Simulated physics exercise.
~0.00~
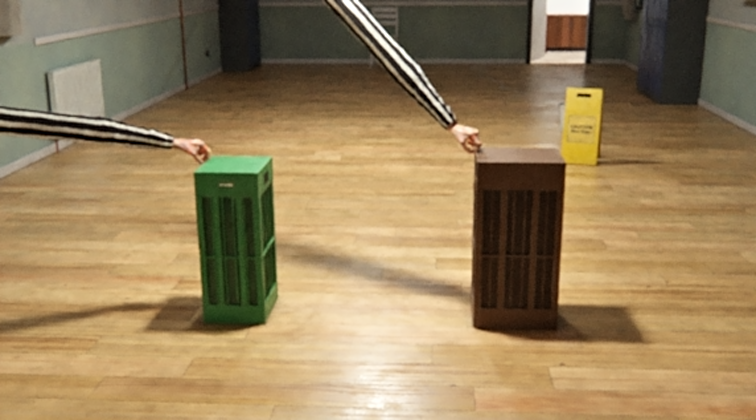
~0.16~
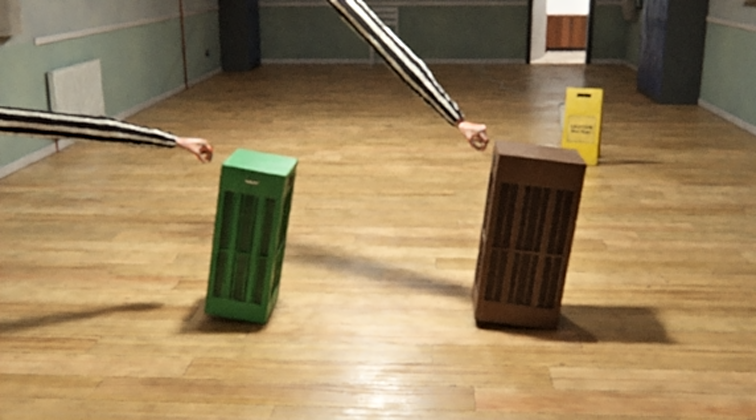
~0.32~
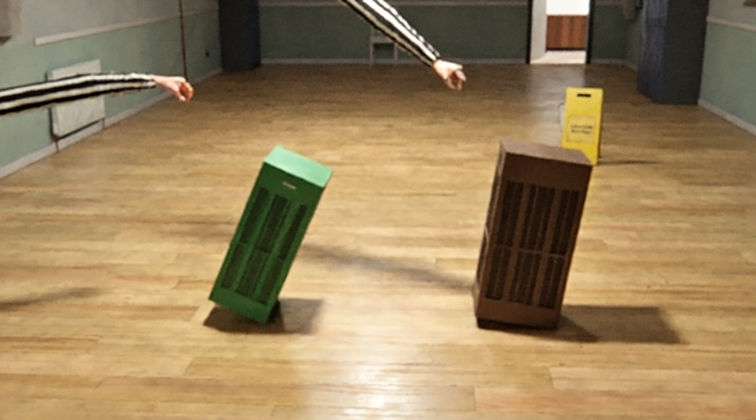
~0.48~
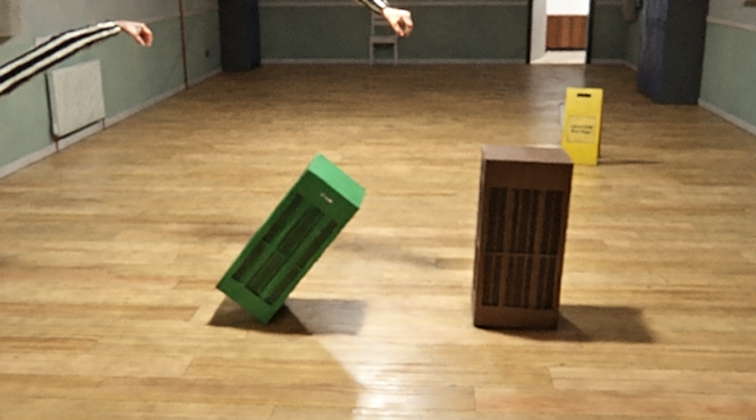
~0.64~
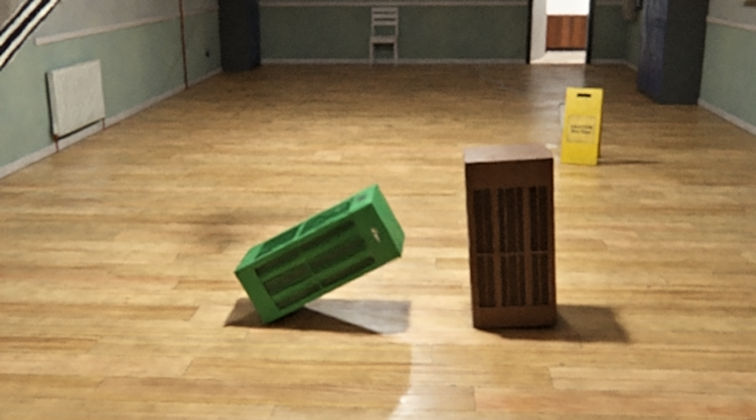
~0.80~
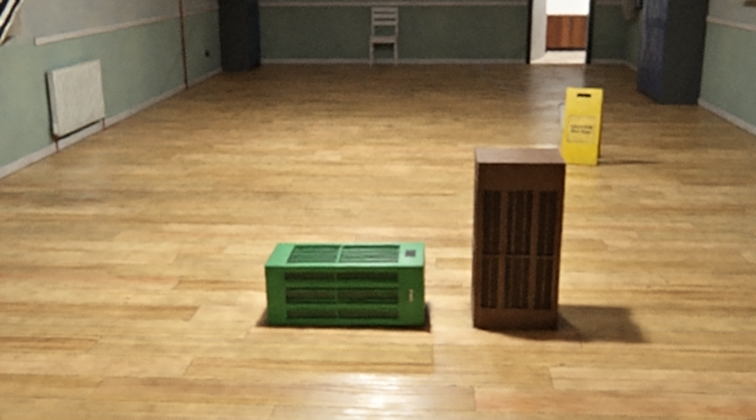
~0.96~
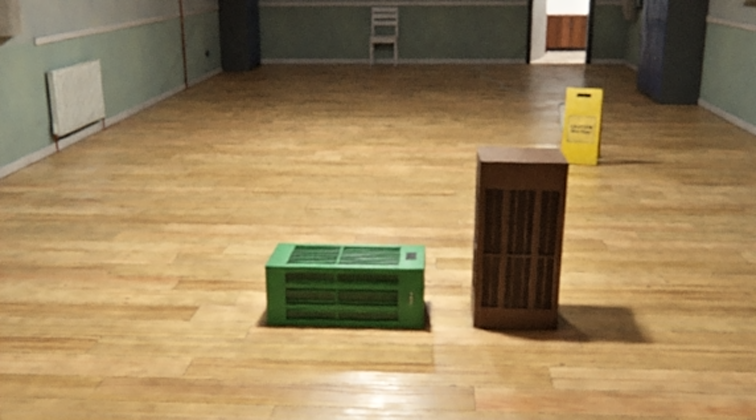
The clip opens in a wide hall with a wooden floor, where two arms in striped sleeves reach in to a tall green crate on the left and a tall brown one on the right. The hands push the tops, and both crates tip to the right as the arms draw away. The green crate keeps leaning further, while the brown one tilts only slightly, then rocks back to the left. The green crate topples onto its side as the brown one wobbles upright. At the end, the green crate lies still beside the standing brown crate.
